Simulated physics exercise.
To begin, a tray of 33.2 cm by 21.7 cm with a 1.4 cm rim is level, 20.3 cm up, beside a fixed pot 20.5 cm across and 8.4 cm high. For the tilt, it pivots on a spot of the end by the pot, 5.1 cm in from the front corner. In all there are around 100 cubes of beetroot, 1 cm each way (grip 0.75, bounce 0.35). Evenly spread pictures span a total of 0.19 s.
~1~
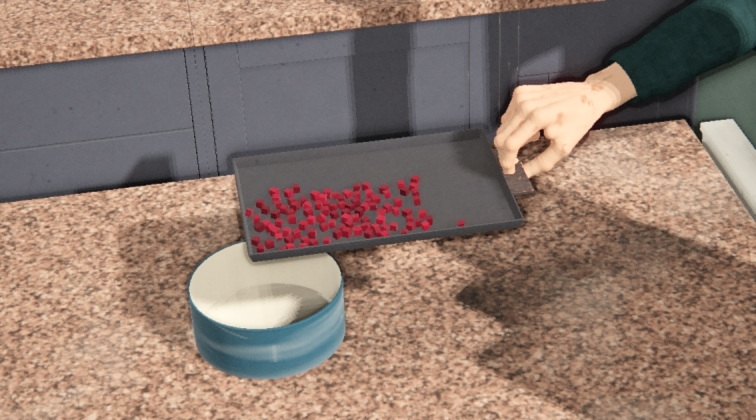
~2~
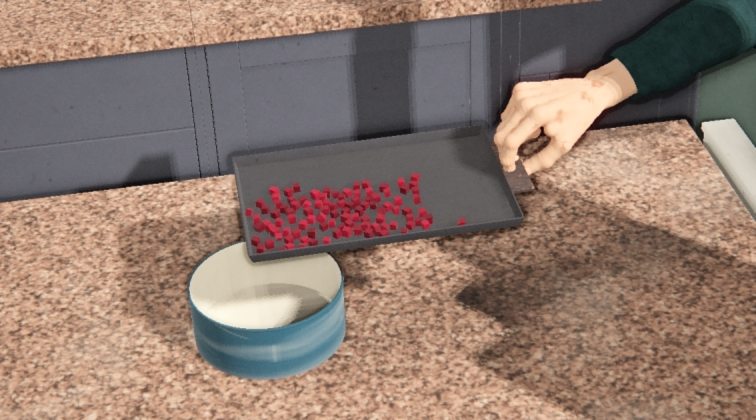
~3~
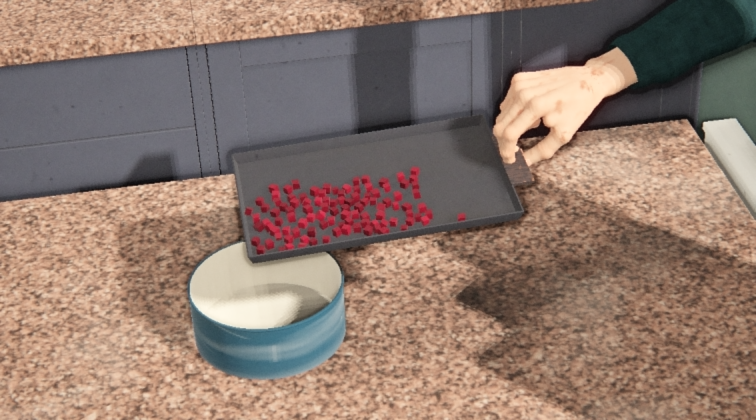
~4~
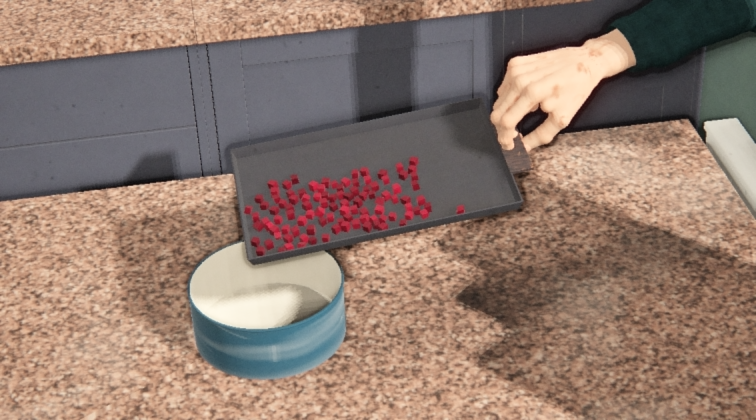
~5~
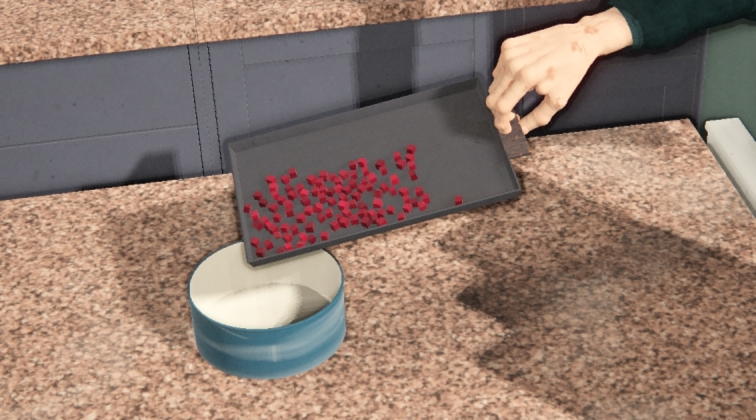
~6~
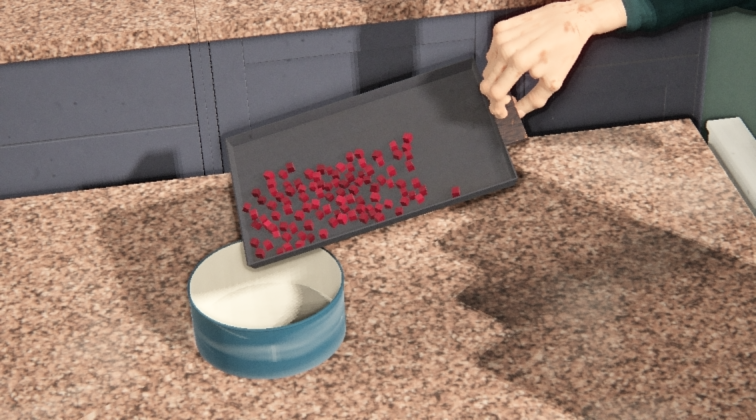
On a speckled kitchen counter, a hand gradually raising the right end of a dark tray of red cubes beside a blue pot.
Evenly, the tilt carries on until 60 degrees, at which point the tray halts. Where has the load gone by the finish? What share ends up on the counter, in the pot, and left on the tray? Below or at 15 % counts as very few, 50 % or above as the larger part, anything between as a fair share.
Counter - the larger part, pot - very few, tray - a fair share.
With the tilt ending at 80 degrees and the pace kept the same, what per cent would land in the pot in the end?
Pot share: About 0 per cent.
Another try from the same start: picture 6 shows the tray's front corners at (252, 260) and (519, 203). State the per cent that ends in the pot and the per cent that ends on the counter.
Pot 0 % / counter 35 %.
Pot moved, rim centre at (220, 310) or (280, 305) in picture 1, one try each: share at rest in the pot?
35 and 30 %.
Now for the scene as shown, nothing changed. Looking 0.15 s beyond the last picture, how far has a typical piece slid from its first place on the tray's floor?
Roughly 0 cm.
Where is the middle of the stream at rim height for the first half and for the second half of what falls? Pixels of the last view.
First half close to (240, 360), second half close to (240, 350).
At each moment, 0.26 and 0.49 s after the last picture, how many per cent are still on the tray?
Earlier moment 100, later moment 55.
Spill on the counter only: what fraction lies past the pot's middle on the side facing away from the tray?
90 per cent.
Then, 0.15 s after the last picture, tilt 41 degrees; the tray holds 100 %, the pot 0 %.
Then, 0.26 s after the last picture, tilt 56 degrees; the tray holds 100 %, the pot 0 %.
Then, 0.49 s after the last picture, tilt 60 degrees; the tray holds 55 %, the pot 0 %.
In the end, counter 75 %, pot 0 %, tray 25 %.
